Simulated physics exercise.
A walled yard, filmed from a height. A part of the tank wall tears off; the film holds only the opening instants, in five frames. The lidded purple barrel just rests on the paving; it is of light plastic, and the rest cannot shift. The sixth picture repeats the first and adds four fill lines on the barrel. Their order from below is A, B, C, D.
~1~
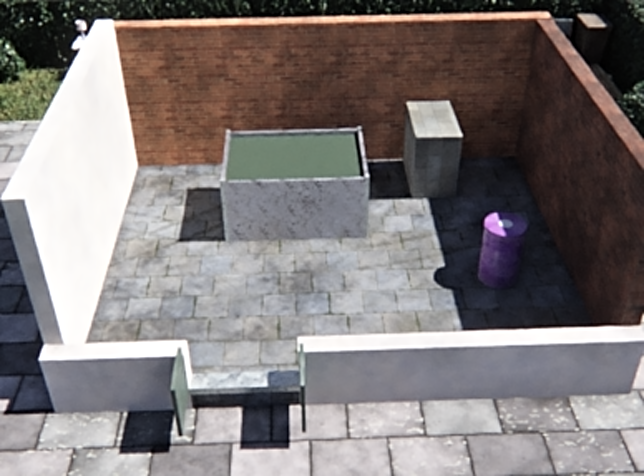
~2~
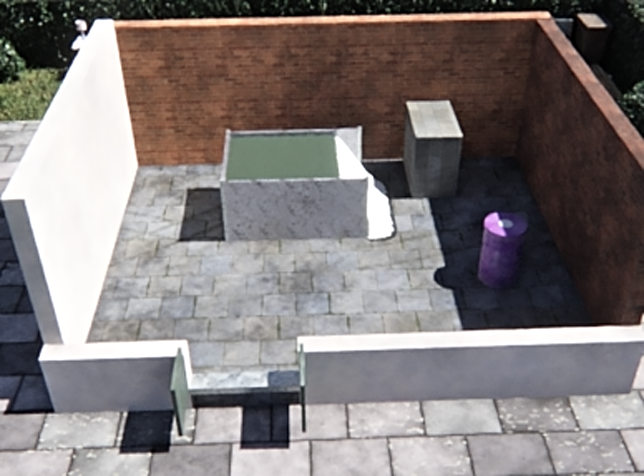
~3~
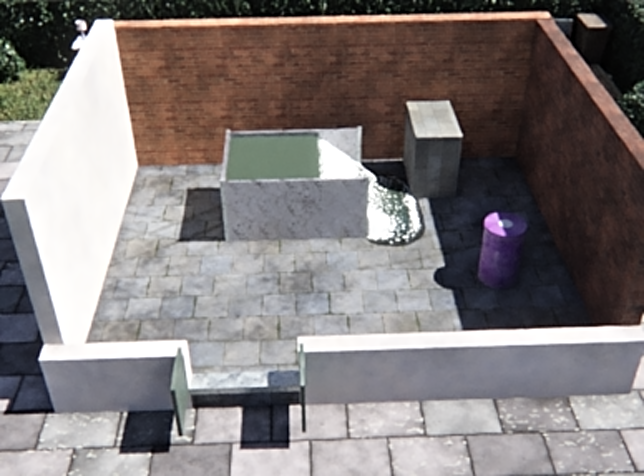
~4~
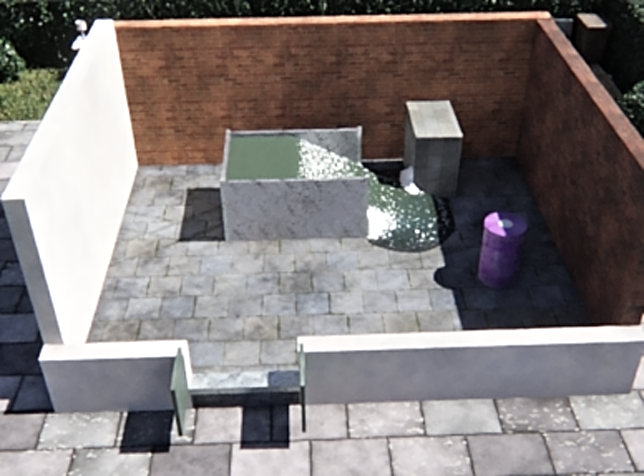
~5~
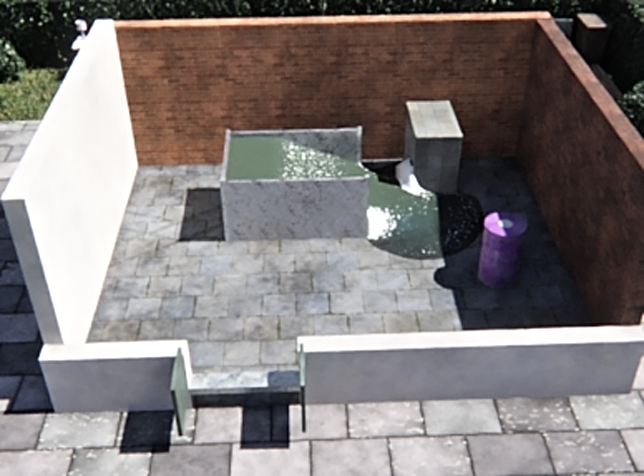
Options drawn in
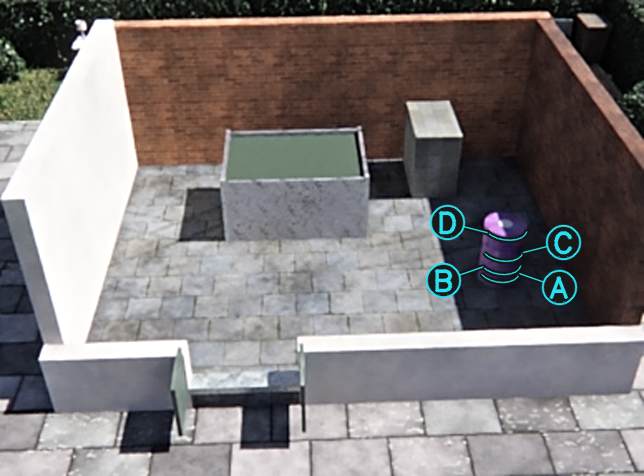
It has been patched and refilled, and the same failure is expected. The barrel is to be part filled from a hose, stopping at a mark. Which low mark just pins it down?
Choose C.
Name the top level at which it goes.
It is B.
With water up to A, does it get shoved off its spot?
Yes, it does.
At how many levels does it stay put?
Two.
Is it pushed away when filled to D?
No.
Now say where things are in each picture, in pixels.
Lid of the purple barrel at (506, 224); tank full, its middle at (294, 159); open gate at (243, 342), in the first frame.
In the second frame, 2 % of the ground under water, its edge towards the barrel at (385, 233).
In the third frame, 5 % of the ground under water, its edge towards the barrel at (419, 232).
In the fourth frame, 8 % of the ground under water, its edge towards the barrel at (427, 247).
Lid of the purple barrel at (506, 224); 11 % of the ground under water, its edge towards the barrel at (446, 252), in the fifth frame.
In cyan, A at (503, 282); B at (504, 274); C at (507, 261); D at (510, 240); from the bottom up A, B, C, D.
With A, it is pushed about 7 times its own width away.
With B, it is pushed about its own width away.
With C, it does not move.
With D, it does not move.
